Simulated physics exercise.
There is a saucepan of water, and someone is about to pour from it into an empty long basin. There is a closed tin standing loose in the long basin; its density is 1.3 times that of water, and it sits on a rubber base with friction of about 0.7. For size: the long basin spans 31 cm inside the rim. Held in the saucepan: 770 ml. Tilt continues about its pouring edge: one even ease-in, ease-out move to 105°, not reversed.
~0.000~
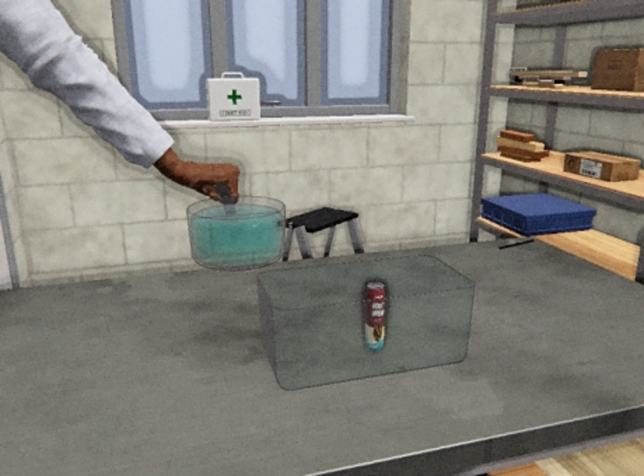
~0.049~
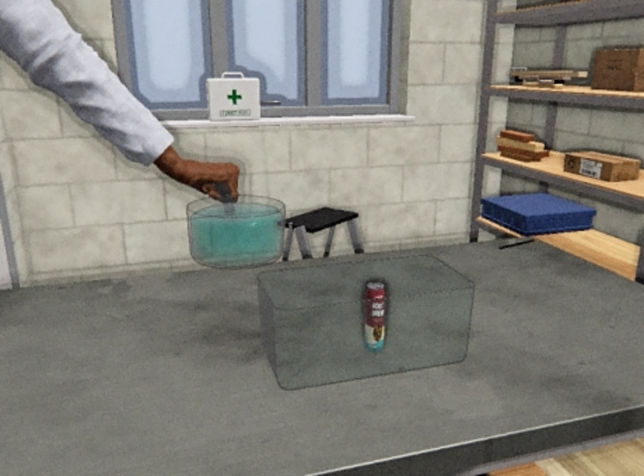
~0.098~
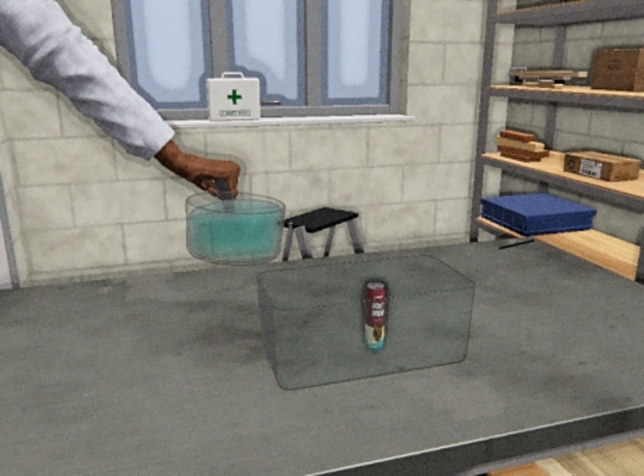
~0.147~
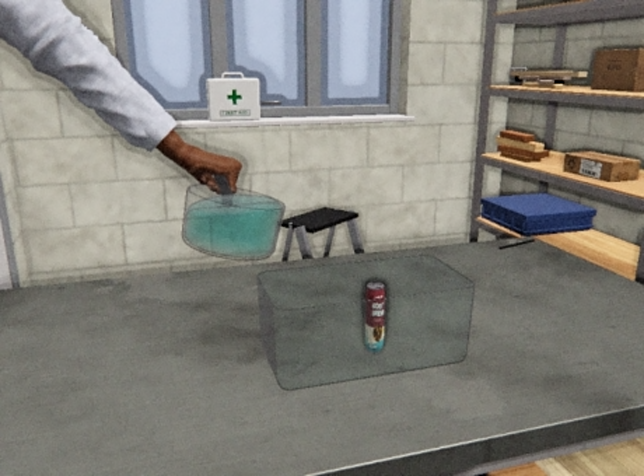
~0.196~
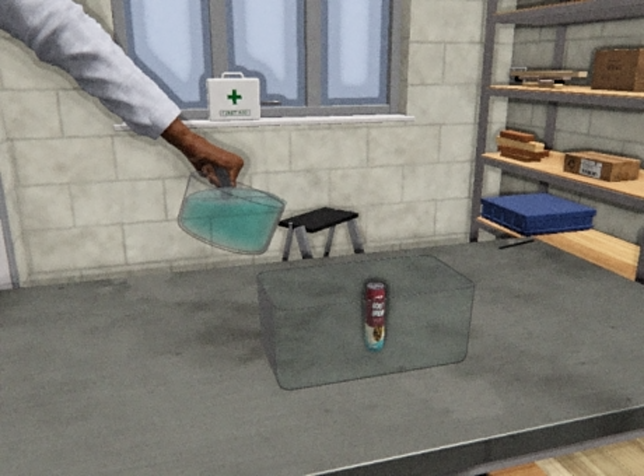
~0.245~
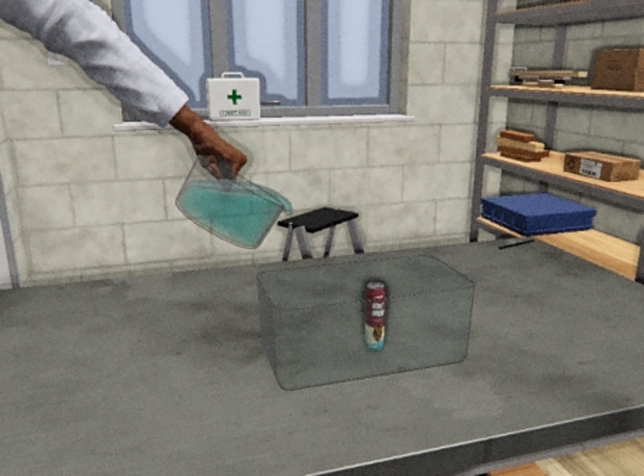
An arm in a white sleeve reaches in from the left, holding a clear round pan of teal liquid above a grey worktop, seen from slightly above. Right of it sits a clear rectangular basin with a small red tin inside, before a pale block wall, window, first-aid box and shelves. The hand steadily tips the pan rightward, while the camera stays still.
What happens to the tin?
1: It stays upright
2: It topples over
Answer: 2.
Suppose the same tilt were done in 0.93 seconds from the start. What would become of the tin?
With that tilt, the tin tips.
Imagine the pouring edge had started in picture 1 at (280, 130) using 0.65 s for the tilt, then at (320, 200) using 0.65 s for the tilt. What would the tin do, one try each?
Run one: It does not tip. Run two: It does not tip.
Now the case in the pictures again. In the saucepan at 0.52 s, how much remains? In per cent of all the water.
Close to 36 percent of the liquid remains at that time.
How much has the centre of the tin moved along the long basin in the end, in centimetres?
The middle of the tin ends some 7.5 cm along the basin.
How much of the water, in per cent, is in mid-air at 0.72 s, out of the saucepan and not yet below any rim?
Airborne share: Near 14 %.
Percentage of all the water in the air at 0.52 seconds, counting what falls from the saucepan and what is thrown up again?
My guess is roughly 52 %.
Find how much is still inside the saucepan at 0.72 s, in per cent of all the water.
Around 4 in a hundred is still there.
By 0.52 s the tilt is 94° and 36 per cent is still to pour; the tin stands where it began.
By 0.72 s the tilt is 105° and 4 per cent is still to pour; the tin leans 23°.
By 0.92 s the tilt is 105° and 0 per cent is still to pour; the tin lies on its side.
By 1.15 s the tilt is 105° and 0 per cent is still to pour; the tin lies on its side.
At rest the tin lies on its side.
